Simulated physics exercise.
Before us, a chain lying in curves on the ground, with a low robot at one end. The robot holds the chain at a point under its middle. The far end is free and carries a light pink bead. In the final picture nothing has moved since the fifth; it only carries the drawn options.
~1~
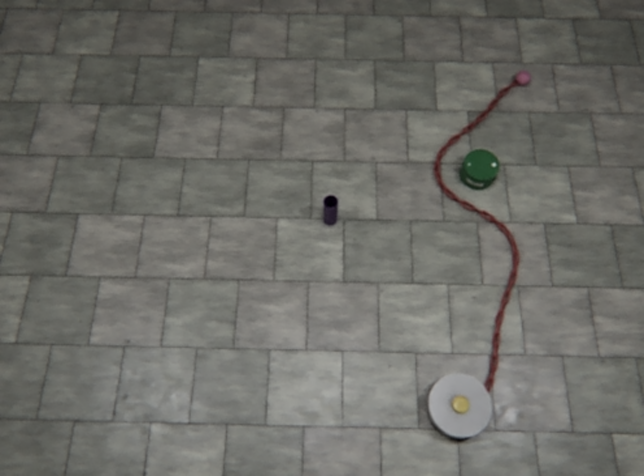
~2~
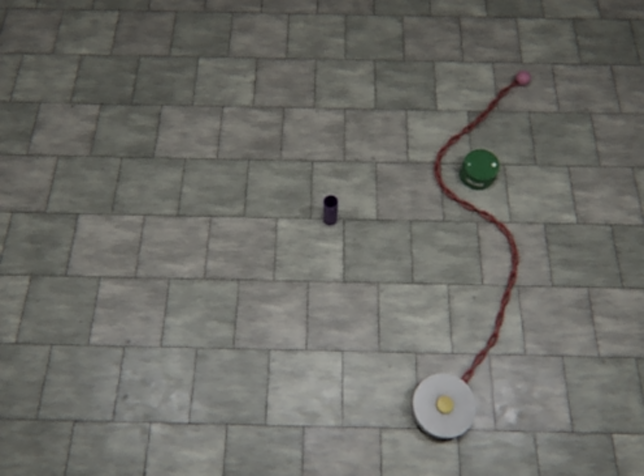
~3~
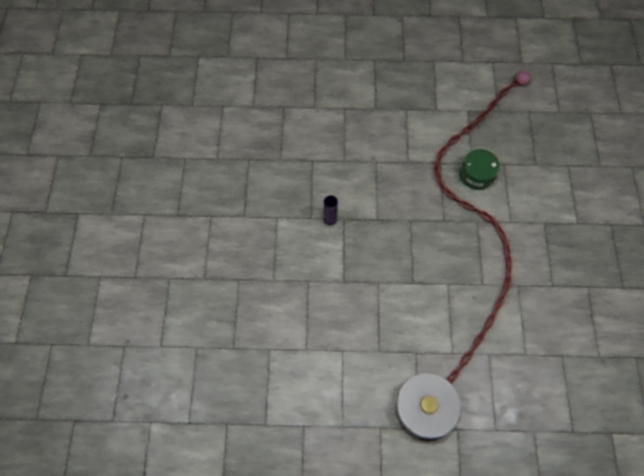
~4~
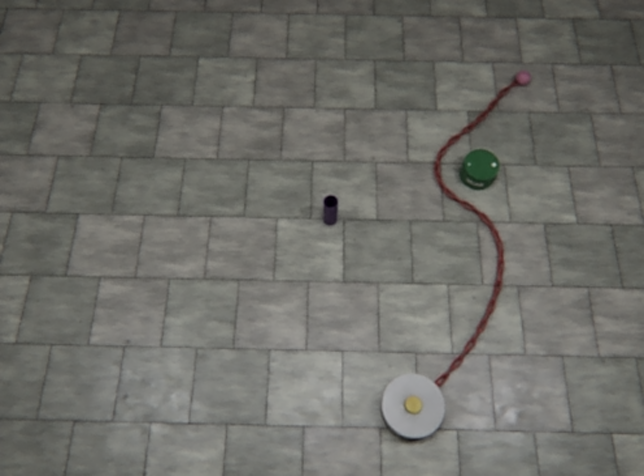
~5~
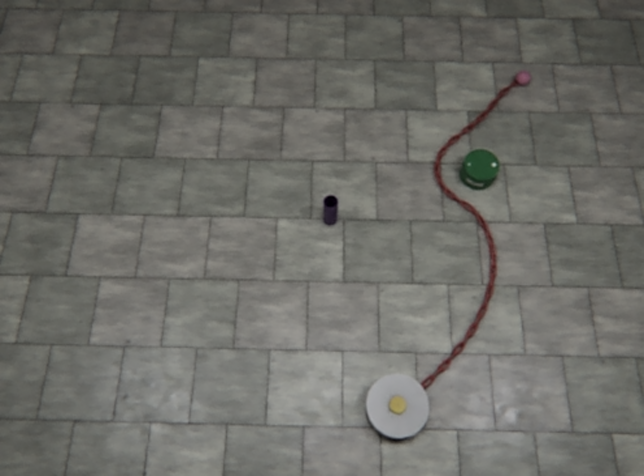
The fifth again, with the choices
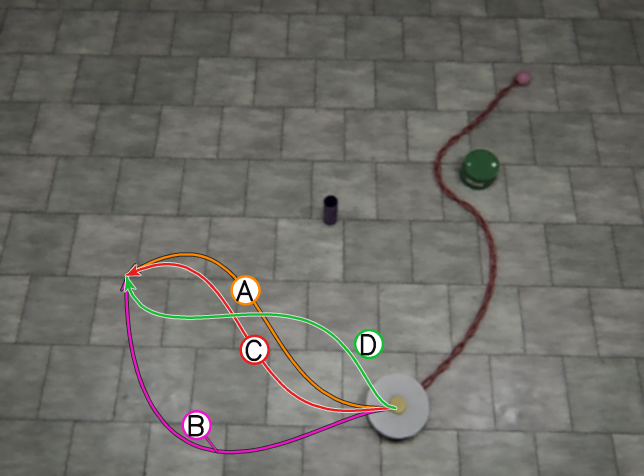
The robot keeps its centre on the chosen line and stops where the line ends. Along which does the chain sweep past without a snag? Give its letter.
It should follow D.
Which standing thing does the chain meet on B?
The green tub.
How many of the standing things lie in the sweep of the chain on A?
It sweeps one.
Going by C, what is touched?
It is the purple post.
On the copy, A from (395, 408) via (261, 313) to (127, 275); B from (395, 408) via (195, 445) to (127, 278); C from (395, 408) via (247, 338) to (127, 275); D from (395, 408) via (266, 314) to (127, 277).
On D. First, robot (308, 319), middle of the chain (474, 218), free end (523, 78).
Then, robot (183, 315), middle of the chain (398, 221), free end (520, 79).
Finally, robot (124, 272), middle of the chain (353, 224), free end (501, 97); nothing has been touched.
By contrast, A meets the purple post; B meets the green tub; C meets the purple post.
